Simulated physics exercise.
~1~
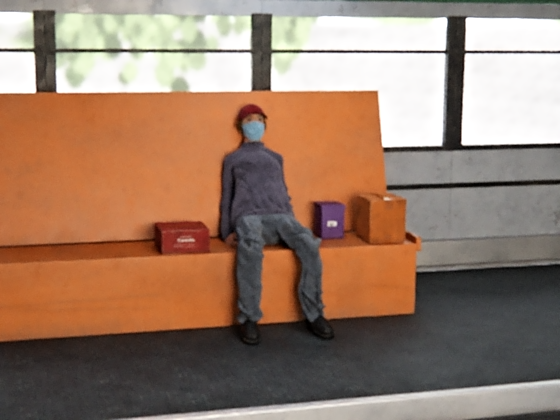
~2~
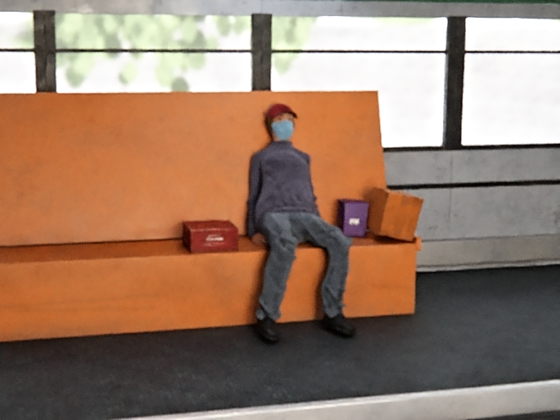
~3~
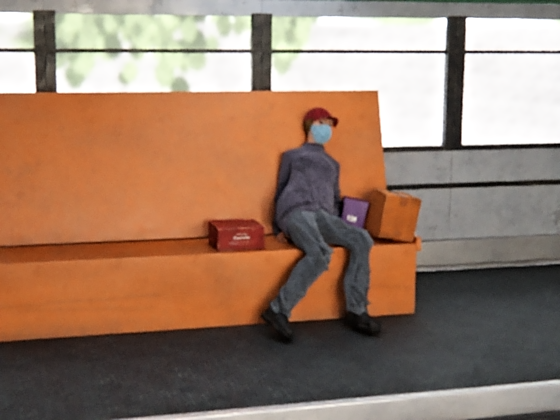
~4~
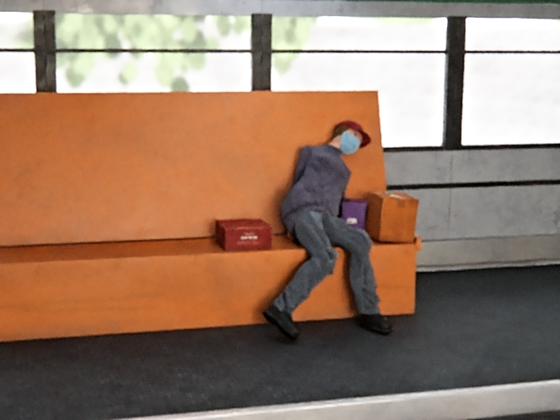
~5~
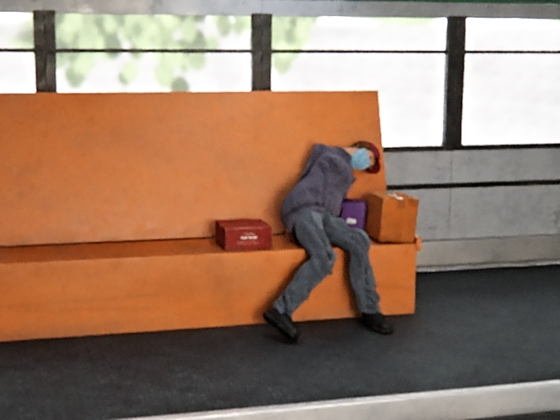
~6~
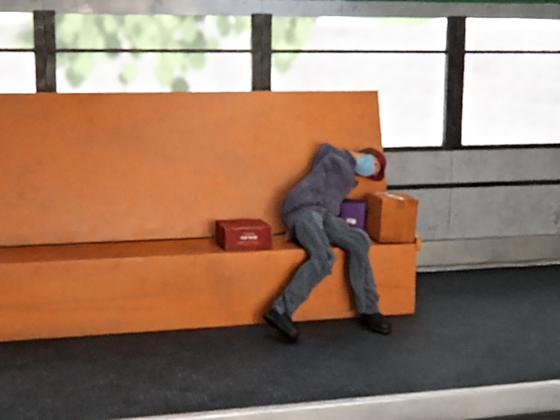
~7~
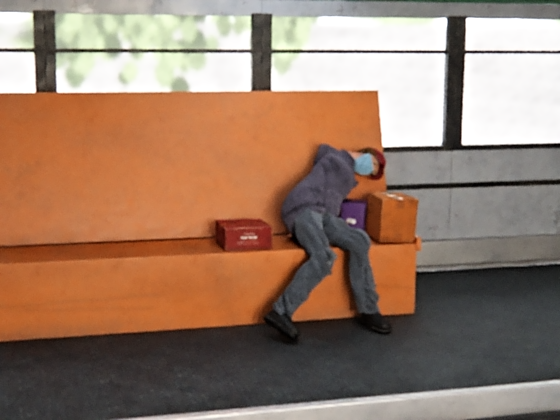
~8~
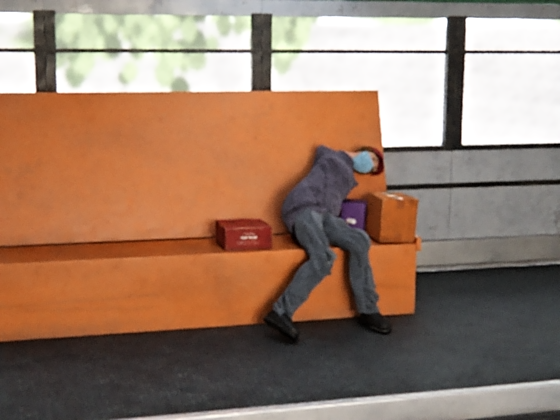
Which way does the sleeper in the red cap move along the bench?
The sleeper moves to the right along the bench.
